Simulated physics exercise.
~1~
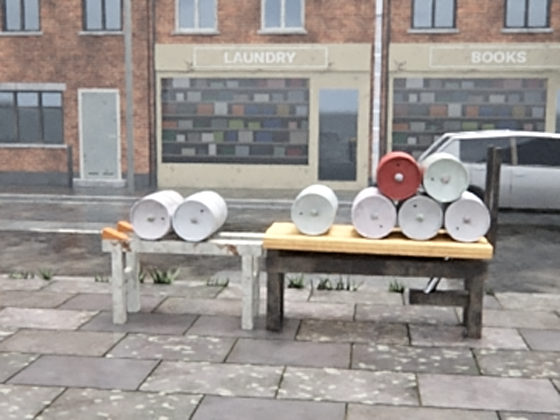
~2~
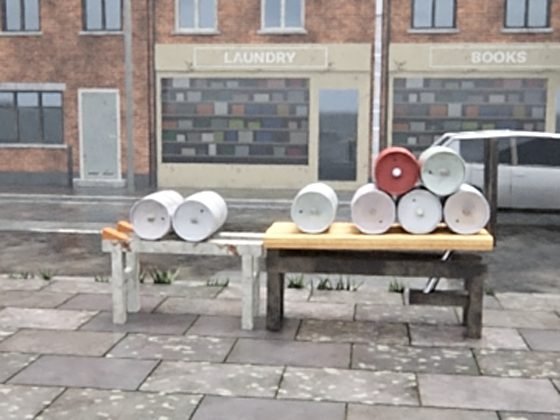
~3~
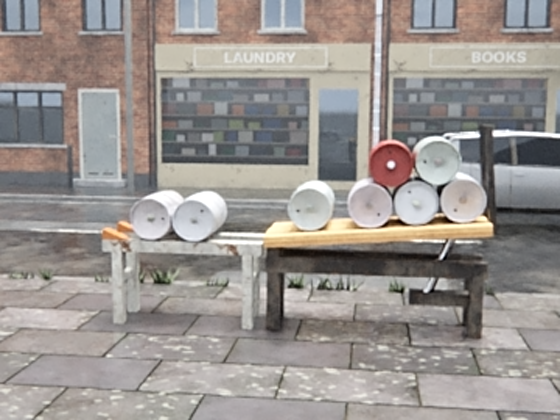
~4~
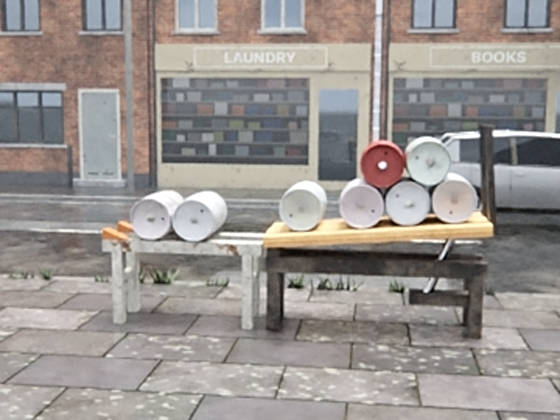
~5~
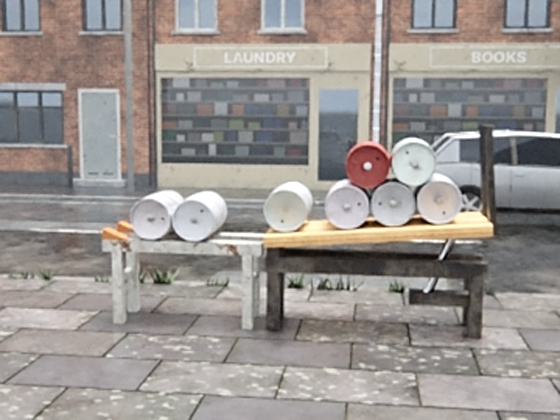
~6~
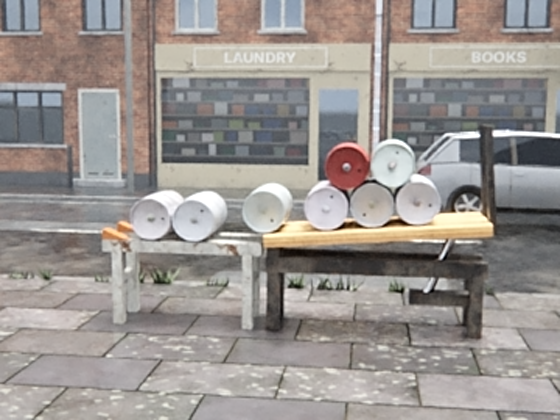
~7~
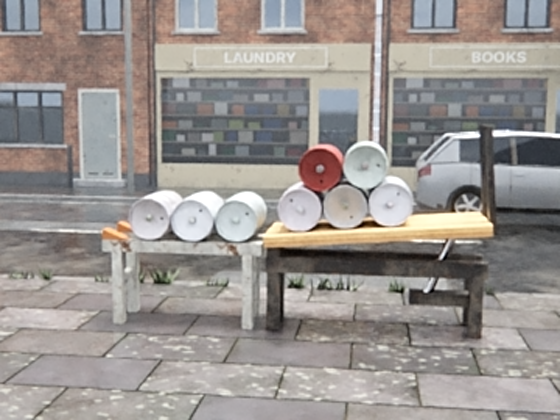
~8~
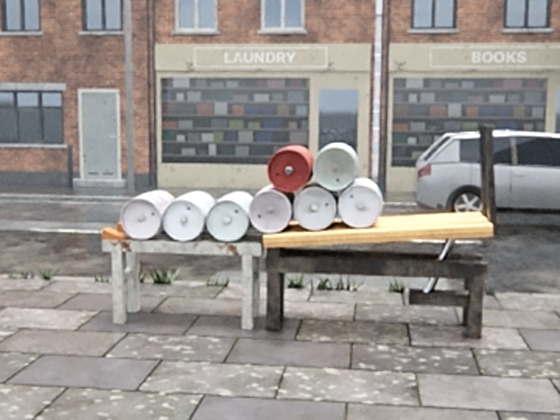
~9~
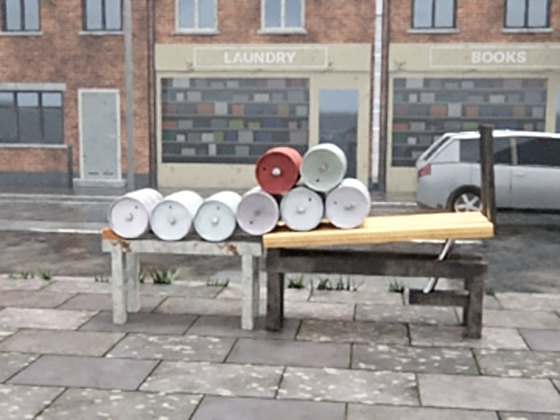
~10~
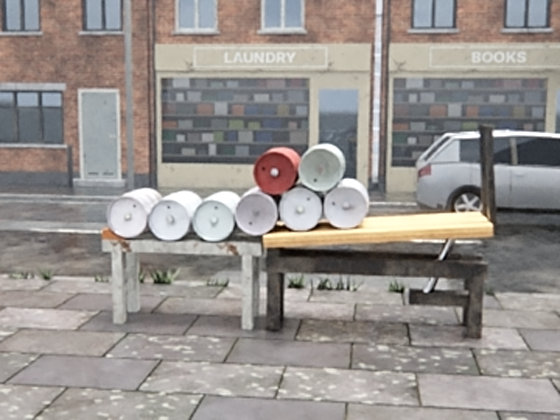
A wooden deck beside a lower bench tilted up at its right end, and the kegs on it rolled left, one crossing to join two pale kegs on the bench, before everything settled with the red keg still stacked on the deck's group.
